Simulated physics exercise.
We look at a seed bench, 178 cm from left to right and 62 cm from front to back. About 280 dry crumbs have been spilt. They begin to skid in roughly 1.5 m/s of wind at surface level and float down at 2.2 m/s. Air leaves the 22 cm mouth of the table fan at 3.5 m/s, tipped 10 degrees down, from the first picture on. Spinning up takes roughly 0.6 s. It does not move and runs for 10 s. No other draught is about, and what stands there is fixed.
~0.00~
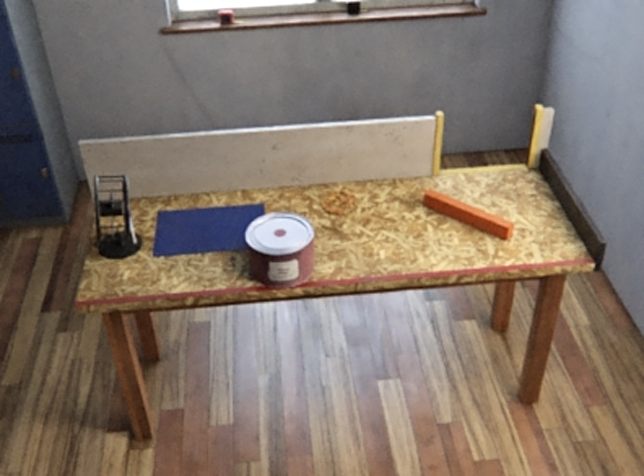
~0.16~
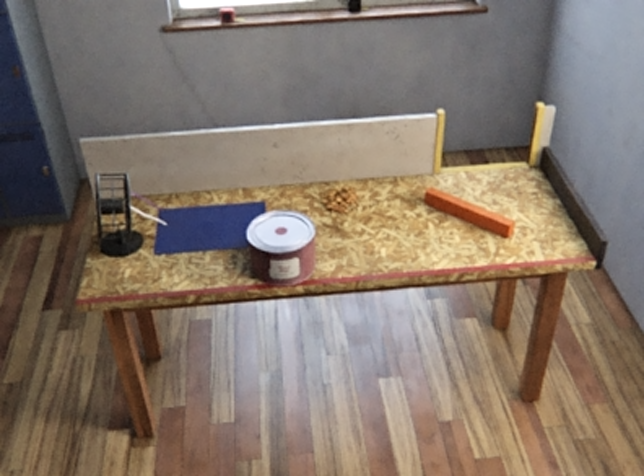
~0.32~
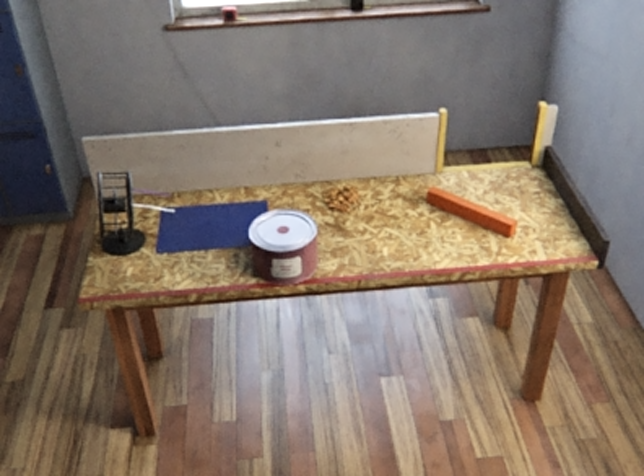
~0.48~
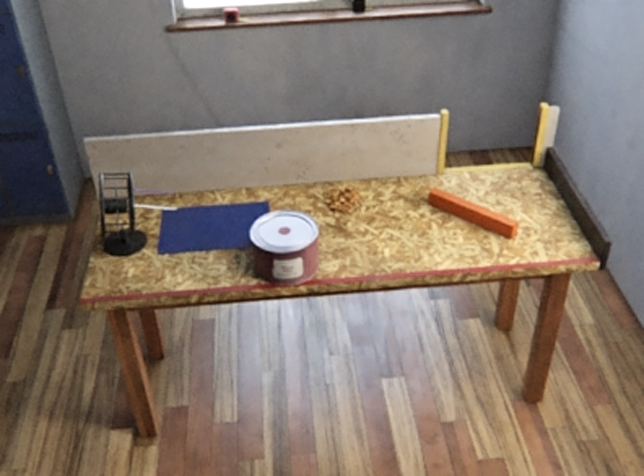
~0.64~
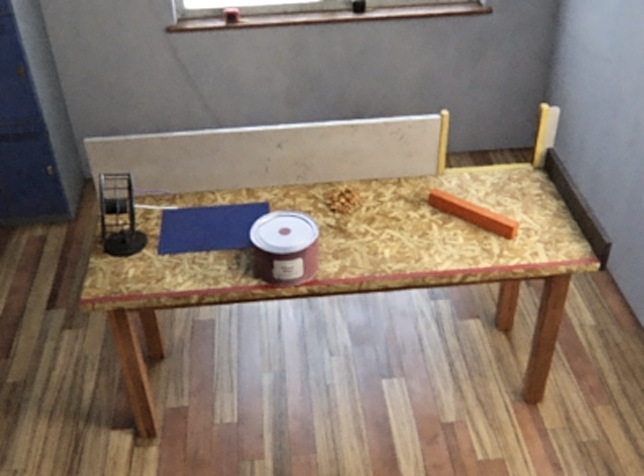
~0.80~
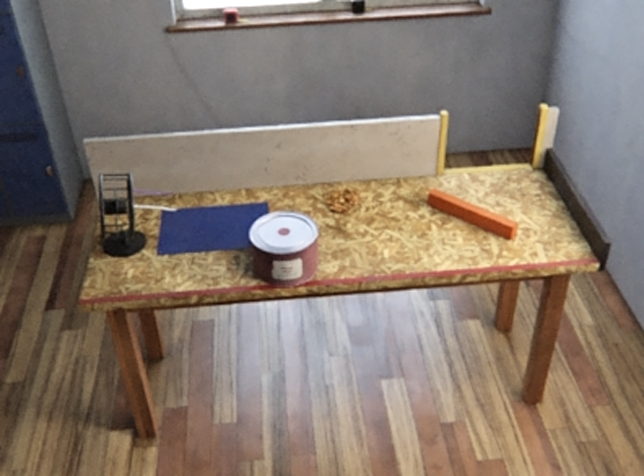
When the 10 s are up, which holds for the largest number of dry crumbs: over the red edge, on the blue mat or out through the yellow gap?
It is red that takes the most.
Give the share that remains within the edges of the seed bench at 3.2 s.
About 60 %.
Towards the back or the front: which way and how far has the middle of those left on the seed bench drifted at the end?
Towards the back, some 10 cm.
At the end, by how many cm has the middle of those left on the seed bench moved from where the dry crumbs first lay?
Roughly 85 cm.
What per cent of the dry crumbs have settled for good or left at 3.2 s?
About 60 %.
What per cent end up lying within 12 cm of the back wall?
About 30 %.
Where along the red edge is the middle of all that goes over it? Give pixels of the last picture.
Around (581, 265).
After 2.0 s, 18 % are over the red edge, 2 % out through the yellow gap and 0 % on the blue mat; the middle of those still in play is near (557, 191); 29 % have settled or left.
After 3.2 s, 38 % are over the red edge, 2 % out through the yellow gap and 0 % on the blue mat; the middle of those still in play is near (549, 176); 57 % have settled or left.
After 5.5 s, 47 % are over the red edge, 2 % out through the yellow gap and 0 % on the blue mat; the middle of those still in play is near (548, 175); 69 % have settled or left.
After 10.0 s, at the end, 54 % are over the red edge, 2 % out through the yellow gap and 0 % on the blue mat; the middle of those still in play is near (547, 174).
